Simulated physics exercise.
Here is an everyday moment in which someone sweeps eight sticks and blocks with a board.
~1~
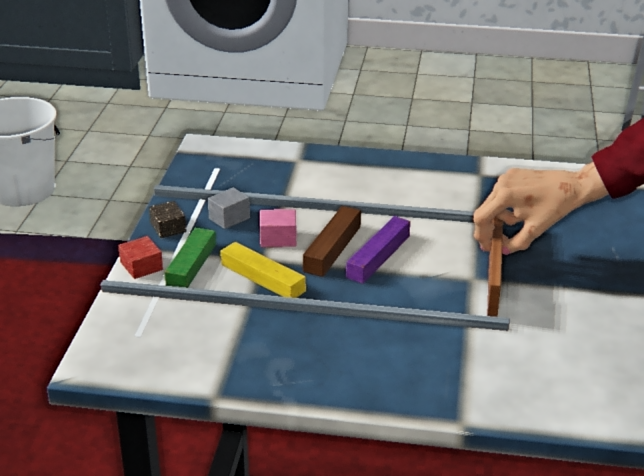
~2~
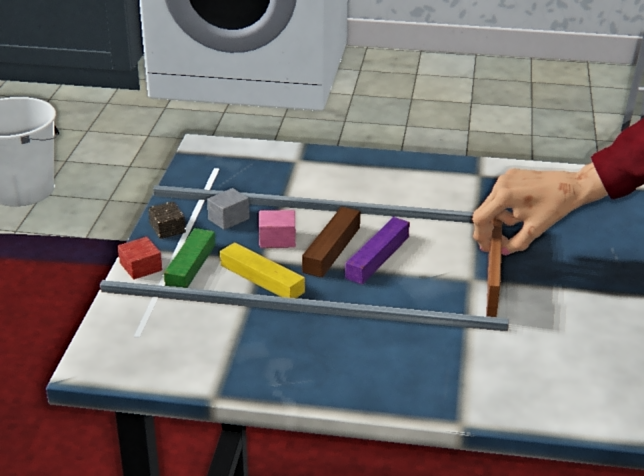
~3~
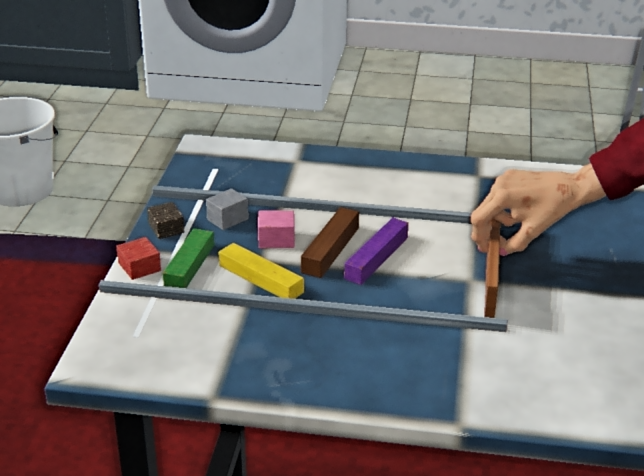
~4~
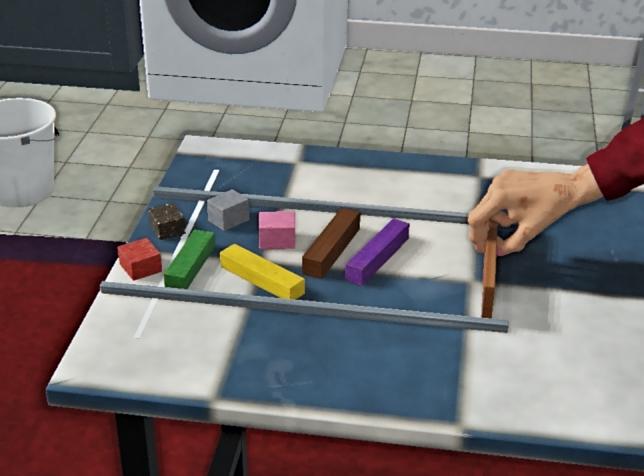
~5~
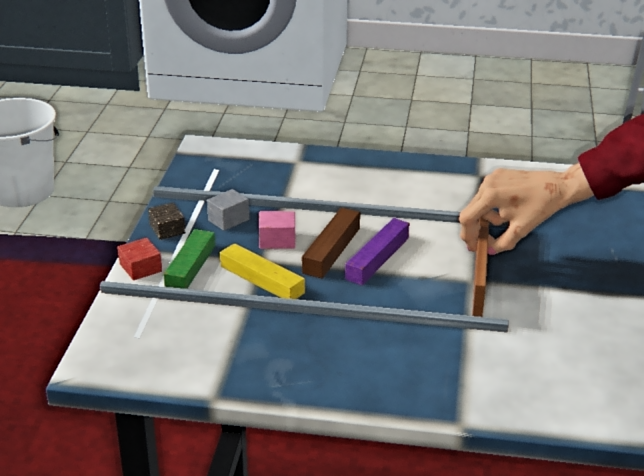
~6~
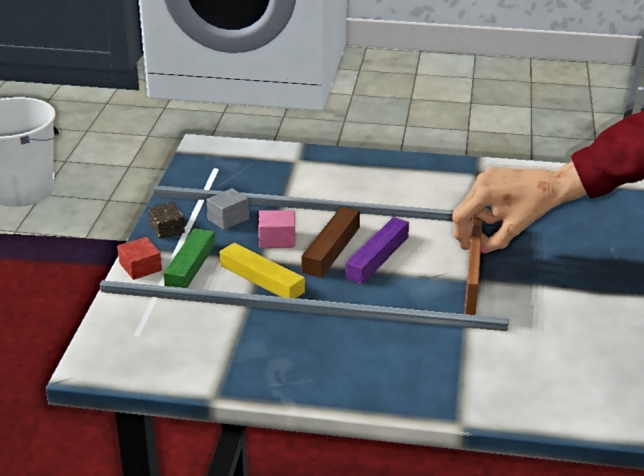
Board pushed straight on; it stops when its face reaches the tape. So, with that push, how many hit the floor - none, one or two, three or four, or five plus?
Well, more than four end up dropping off.
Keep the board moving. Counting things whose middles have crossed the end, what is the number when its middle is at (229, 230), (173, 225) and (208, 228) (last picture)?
Middles past end - pos 1: 0, pos 2: 5, pos 3: 2.
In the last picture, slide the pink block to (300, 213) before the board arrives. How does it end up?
Placed there, it goes off the edge.
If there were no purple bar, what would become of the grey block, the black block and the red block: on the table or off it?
Note: Grey block is on by the end; black block is off by the end; red block is off by the end.
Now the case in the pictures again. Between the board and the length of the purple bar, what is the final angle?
About 0° out of line.
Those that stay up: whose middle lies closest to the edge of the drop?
That would be the yellow bar.
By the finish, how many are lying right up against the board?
It's 2 of them.
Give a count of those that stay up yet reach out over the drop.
As for overhanging, the count is 1.
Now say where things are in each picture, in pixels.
Red block (141, 258); black block (168, 220); green bar (191, 258); board (496, 253); tape (182, 243), in the first frame.
Black block (167, 220); purple bar (378, 250), in the second frame.
Green bar (189, 259); board (493, 254), in the third frame.
Red block (140, 259); pink block (278, 230), in the fourth frame.
Black block (167, 221); yellow bar (262, 272), in the fifth frame.
Red block (140, 258); black block (167, 220); green bar (190, 258); board (475, 251); tape (181, 243), in the sixth frame.
Early on, none off yet; red block at rest near (140, 258); black block at rest near (167, 220); green bar at rest near (190, 258).
A while later, none off yet; red block travelled about its own width near (110, 264); black block travelled about its own width near (143, 216); green bar travelled about its own width near (136, 258).
Finally, the number that fall off is five or more; lost, pink block, grey block, green bar, black block and red block.
